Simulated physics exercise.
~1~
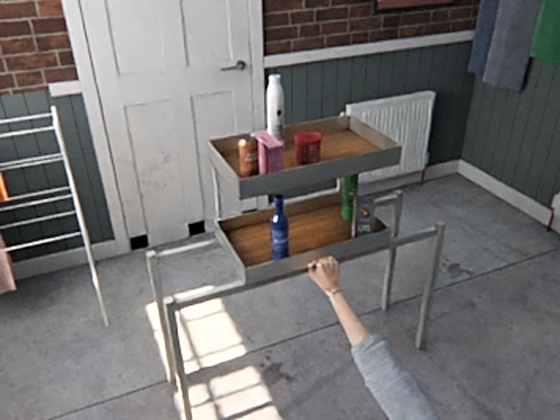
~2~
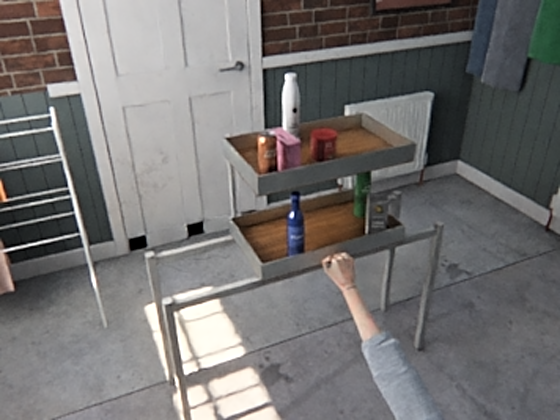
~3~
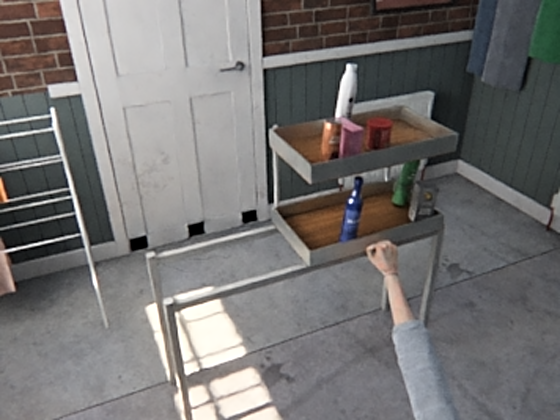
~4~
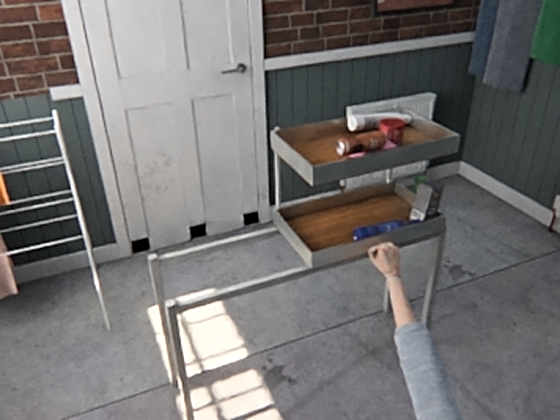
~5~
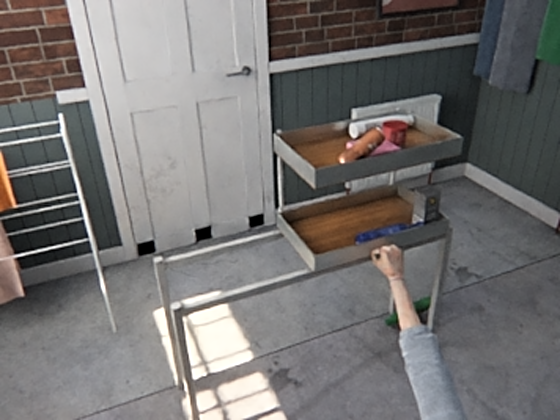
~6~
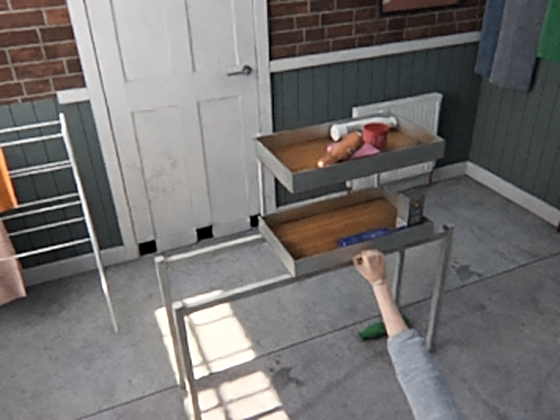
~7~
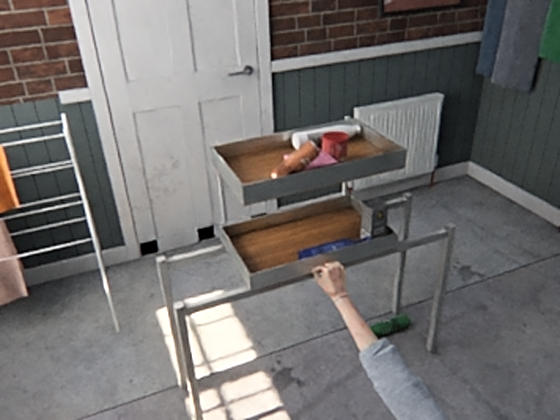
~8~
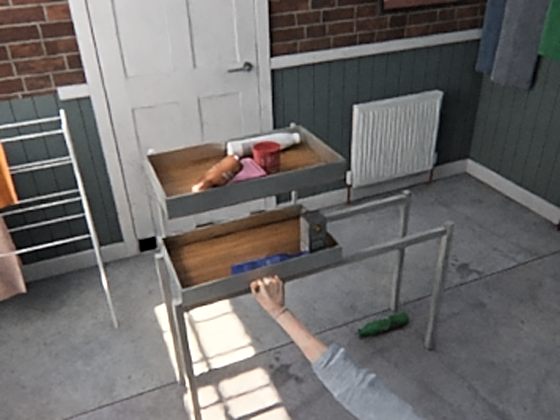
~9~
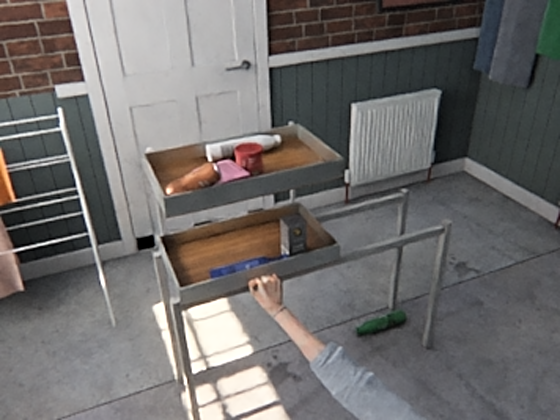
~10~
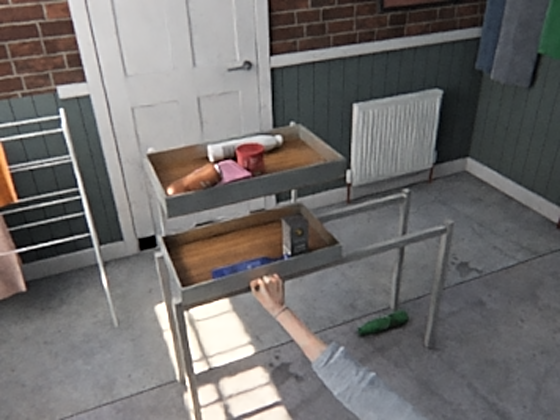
The clip shows a hand sliding a two-tier tray of bottles and containers right along a frame, where most topple and a green bottle drops to the floor, then left, ending with the blue and white bottles, orange can and pink packet lying on the tray.
